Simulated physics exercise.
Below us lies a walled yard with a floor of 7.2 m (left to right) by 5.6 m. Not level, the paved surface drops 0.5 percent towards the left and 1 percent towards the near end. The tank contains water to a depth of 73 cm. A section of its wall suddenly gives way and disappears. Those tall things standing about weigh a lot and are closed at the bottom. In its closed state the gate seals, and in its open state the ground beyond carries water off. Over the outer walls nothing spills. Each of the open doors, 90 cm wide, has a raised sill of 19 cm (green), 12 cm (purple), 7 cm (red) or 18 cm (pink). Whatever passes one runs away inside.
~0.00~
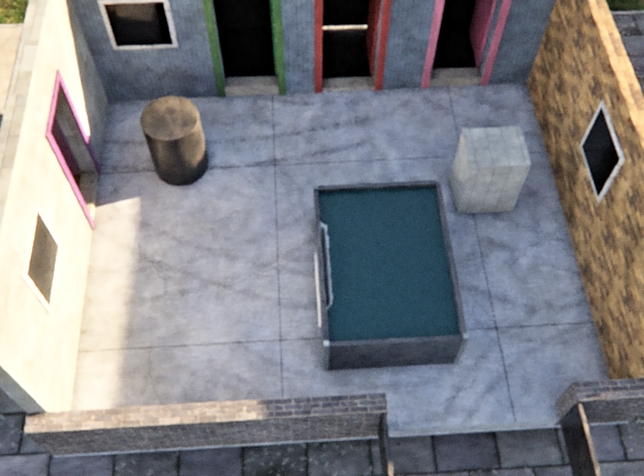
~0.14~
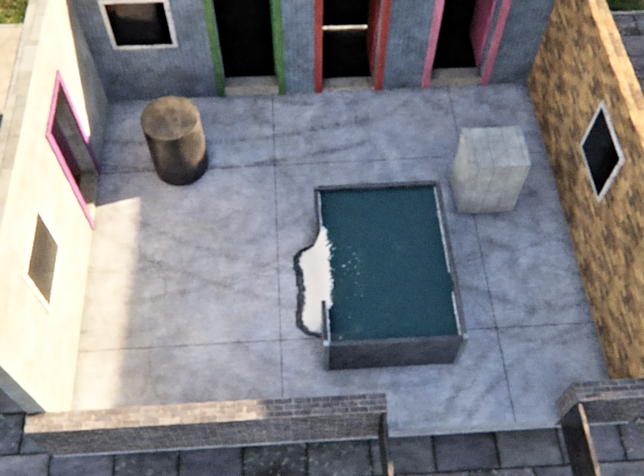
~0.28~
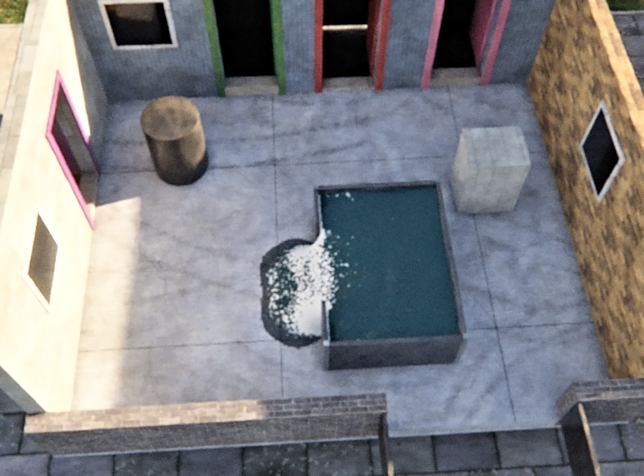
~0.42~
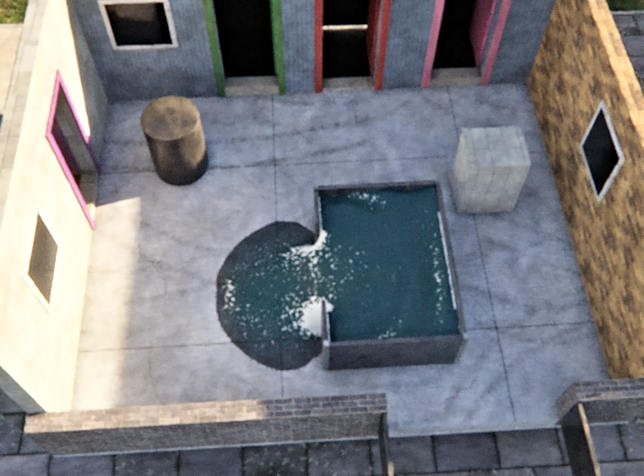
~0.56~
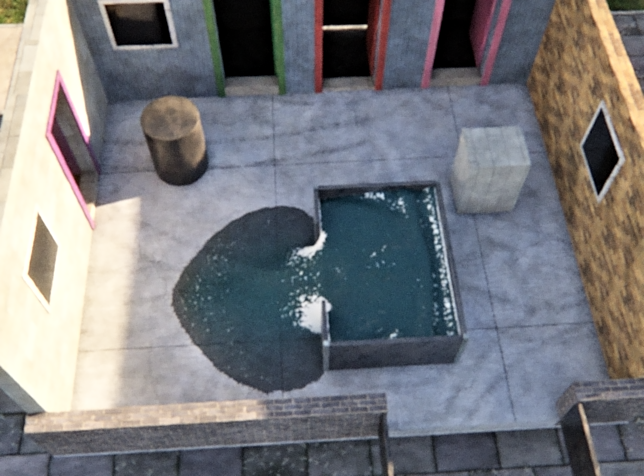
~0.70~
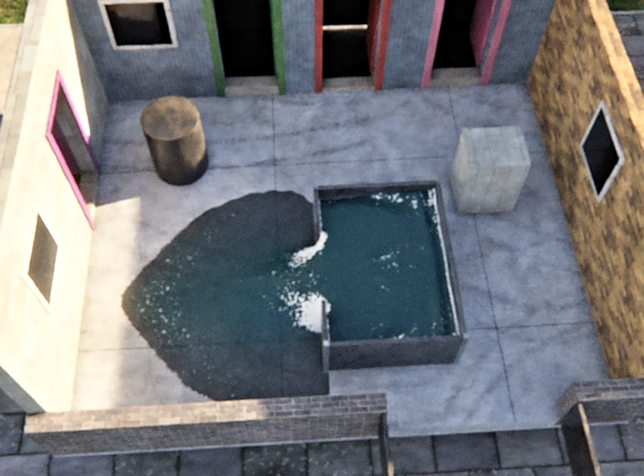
Water in a rectangular tank pours through its open left side and spreads leftward across the yard.
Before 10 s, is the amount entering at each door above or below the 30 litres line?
Green door below, purple door above, red door below, pink door below.
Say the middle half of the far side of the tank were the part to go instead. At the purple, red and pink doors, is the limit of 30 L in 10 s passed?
Purple: Within the limit; red: Exceeding the limit; pink: Within the limit.
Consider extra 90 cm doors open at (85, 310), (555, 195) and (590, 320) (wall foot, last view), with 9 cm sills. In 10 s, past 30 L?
Note, doorways in listed order: Goes beyond, stays short, stays short.
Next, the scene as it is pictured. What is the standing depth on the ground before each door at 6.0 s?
In centimetres - green: 6, purple: 15, red: 3, pink: 2.
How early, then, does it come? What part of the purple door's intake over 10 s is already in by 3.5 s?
60 percent or so by then.
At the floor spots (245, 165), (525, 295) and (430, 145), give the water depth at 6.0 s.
Around 6 cm, 0 cm and 2 cm.
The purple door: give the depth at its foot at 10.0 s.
I'd put it at around 11.0 cm deep.
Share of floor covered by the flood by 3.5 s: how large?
45 %.
After 1.4 s water covers 35 % of the floor and is deepest (39 cm) near (313, 291); green door not reached, purple door 9 cm at the sill, 0 L in, red door not reached, pink door not reached.
After 2.2 s water covers 35 % of the floor and is deepest (42 cm) near (69, 430); green door not reached, purple door 24 cm at the sill, 19 L in, red door not reached, pink door not reached.
After 3.5 s water covers 45 % of the floor and is deepest (26 cm) near (198, 345); green door 5 cm at the sill, 0 L in, purple door 19 cm at the sill, 62 L in, red door not reached, pink door not reached.
After 6.0 s water covers 75 % of the floor and is deepest (19 cm) near (107, 118); green door 6 cm at the sill, 0 L in, purple door 15 cm at the sill, 94 L in, red door 3 cm at the sill, 0 L in, pink door 2 cm at the sill, 0 L in.
After 10.0 s water covers 100 % of the floor and is deepest (12 cm) near (100, 281); green door 5 cm at the sill, 0 L in, purple door 11 cm at the sill, 106 L in, red door 4 cm at the sill, 0 L in, pink door 9 cm at the sill, 0 L in.
